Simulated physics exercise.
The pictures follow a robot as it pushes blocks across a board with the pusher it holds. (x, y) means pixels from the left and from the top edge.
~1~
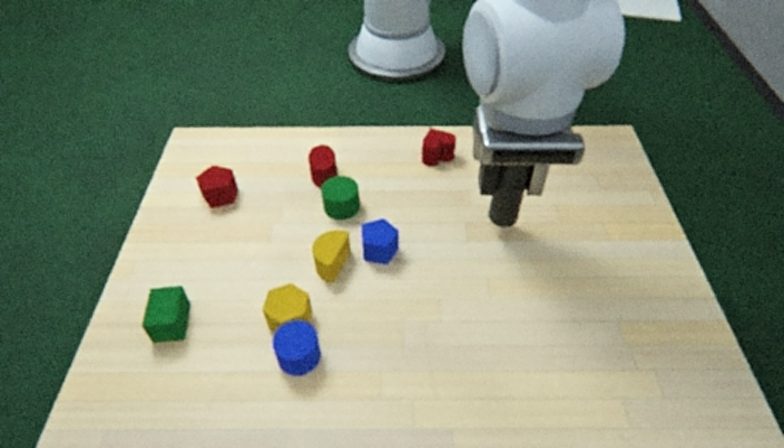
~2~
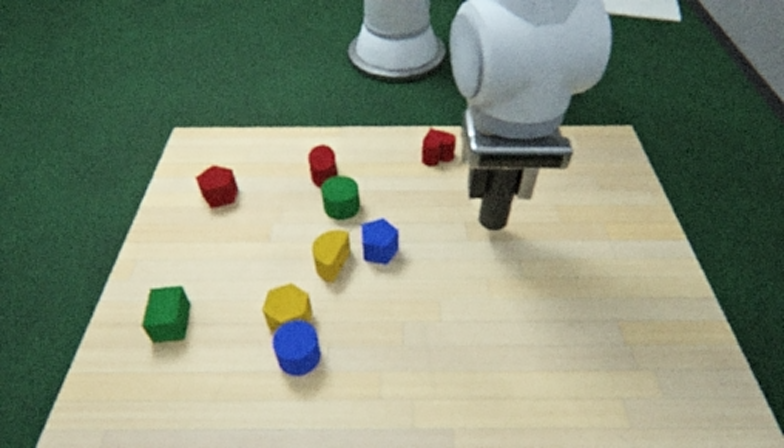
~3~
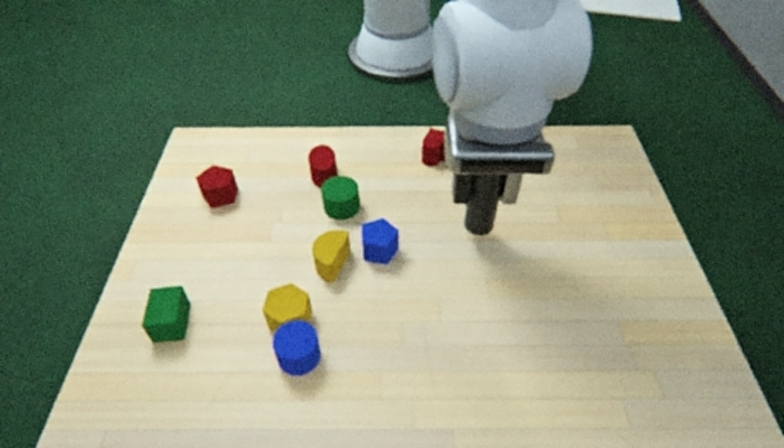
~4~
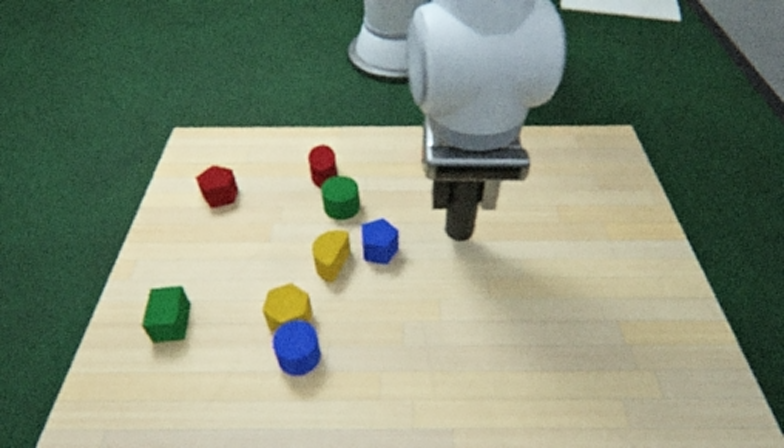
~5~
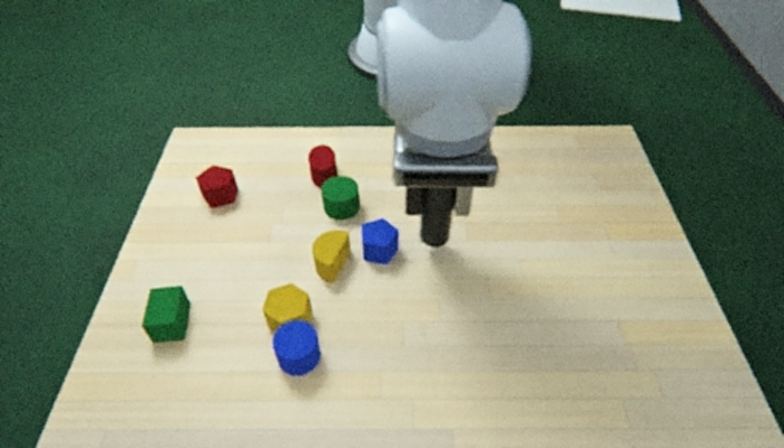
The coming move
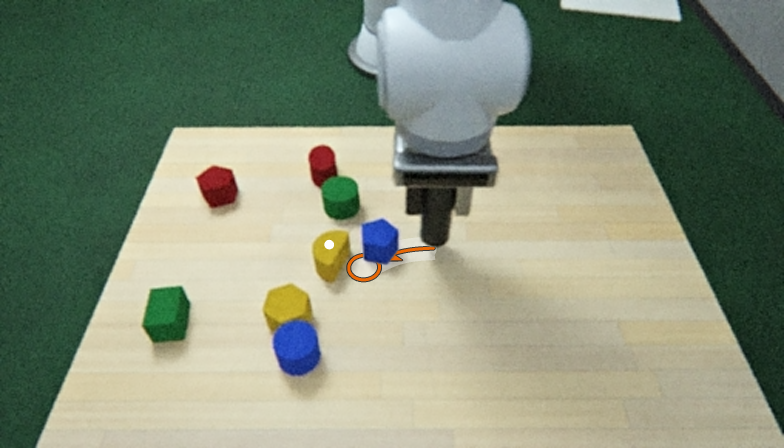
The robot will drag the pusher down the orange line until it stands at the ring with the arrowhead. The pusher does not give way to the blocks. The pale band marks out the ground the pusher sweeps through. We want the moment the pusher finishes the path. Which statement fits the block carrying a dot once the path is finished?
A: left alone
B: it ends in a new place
The answer is B.
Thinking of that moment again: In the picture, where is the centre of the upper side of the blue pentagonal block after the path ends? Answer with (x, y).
It is going to be at (337, 234).
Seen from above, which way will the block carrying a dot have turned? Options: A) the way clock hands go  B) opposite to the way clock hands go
B - opposite to the way clock hands go.
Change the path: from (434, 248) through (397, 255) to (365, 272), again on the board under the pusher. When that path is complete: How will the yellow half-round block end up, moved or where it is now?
It leaves its spot.
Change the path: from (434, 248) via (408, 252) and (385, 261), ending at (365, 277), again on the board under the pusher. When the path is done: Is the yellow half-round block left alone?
Going by the path, no.
The drawn path runs from (434, 248) by way of (409, 250) and (386, 257) to (364, 267); the dot is on the yellow half-round block.
On the path given first. Halfway along, pusher at (397, 241); yellow half-round block at (326, 245); blue pentagonal block at (360, 232).
At the end, pusher at (363, 255); yellow half-round block at (307, 244), turned 40° anticlockwise; green disc not moved; blue pentagonal block at (337, 234), turned 65° clockwise.
